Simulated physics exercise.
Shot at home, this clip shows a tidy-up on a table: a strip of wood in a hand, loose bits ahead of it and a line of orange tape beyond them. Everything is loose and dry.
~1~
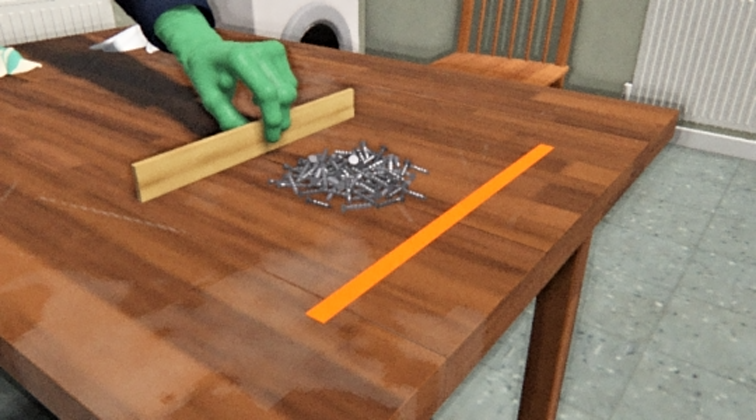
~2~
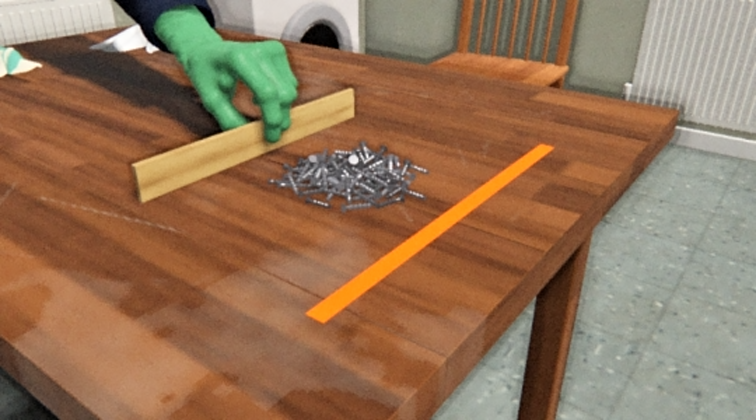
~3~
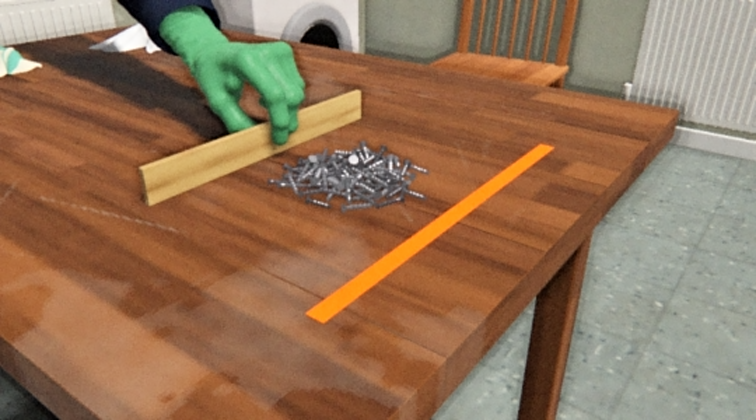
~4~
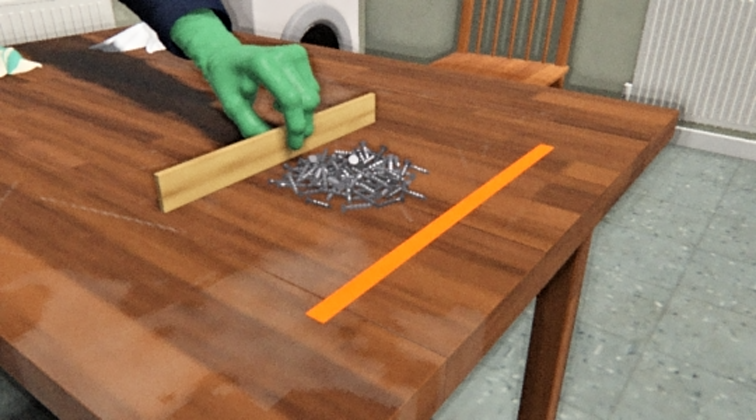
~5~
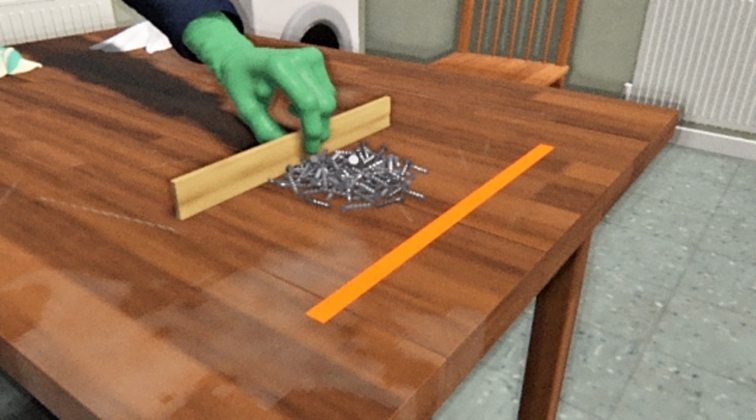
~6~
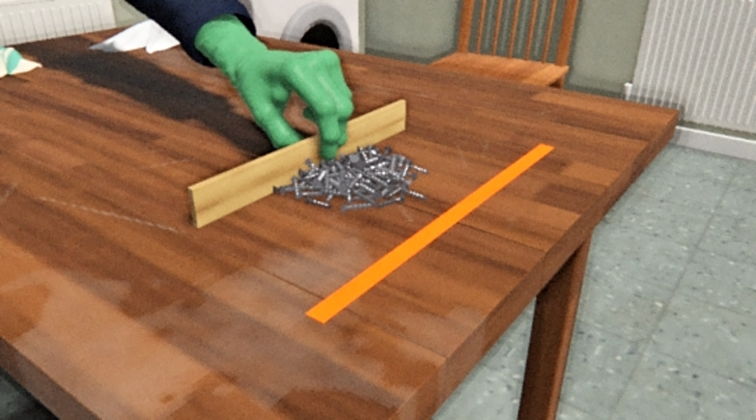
In a home room with a pale tiled floor, a brown wooden table is seen from above at an angle, with a chair, a white appliance and a radiator behind. A green-gloved hand holds a light wooden strip at left, with grey screws heaped beside it and orange tape lying to the right. The strip rests briefly, then the hand slides it slowly rightward into the heap, bunching the nearest screws, while the camera stays still.
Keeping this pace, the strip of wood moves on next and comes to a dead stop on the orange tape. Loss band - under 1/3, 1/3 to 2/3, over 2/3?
Smaller than a third.
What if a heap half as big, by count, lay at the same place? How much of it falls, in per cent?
Near 0 per cent of the pieces.
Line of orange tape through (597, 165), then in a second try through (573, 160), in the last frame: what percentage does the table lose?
90 and 50 percent, roughly.
Soon after the last picture, strip of wood still moving, near (388, 157); heap all on the table, its front near (471, 215).
A little later, strip of wood stopped at the orange tape; heap all on the table, its front near (559, 253).
Later still, strip of wood stopped at the orange tape; heap a stray few over the edge.
At rest, strip of wood stopped at the orange tape; heap a stray few over the edge.
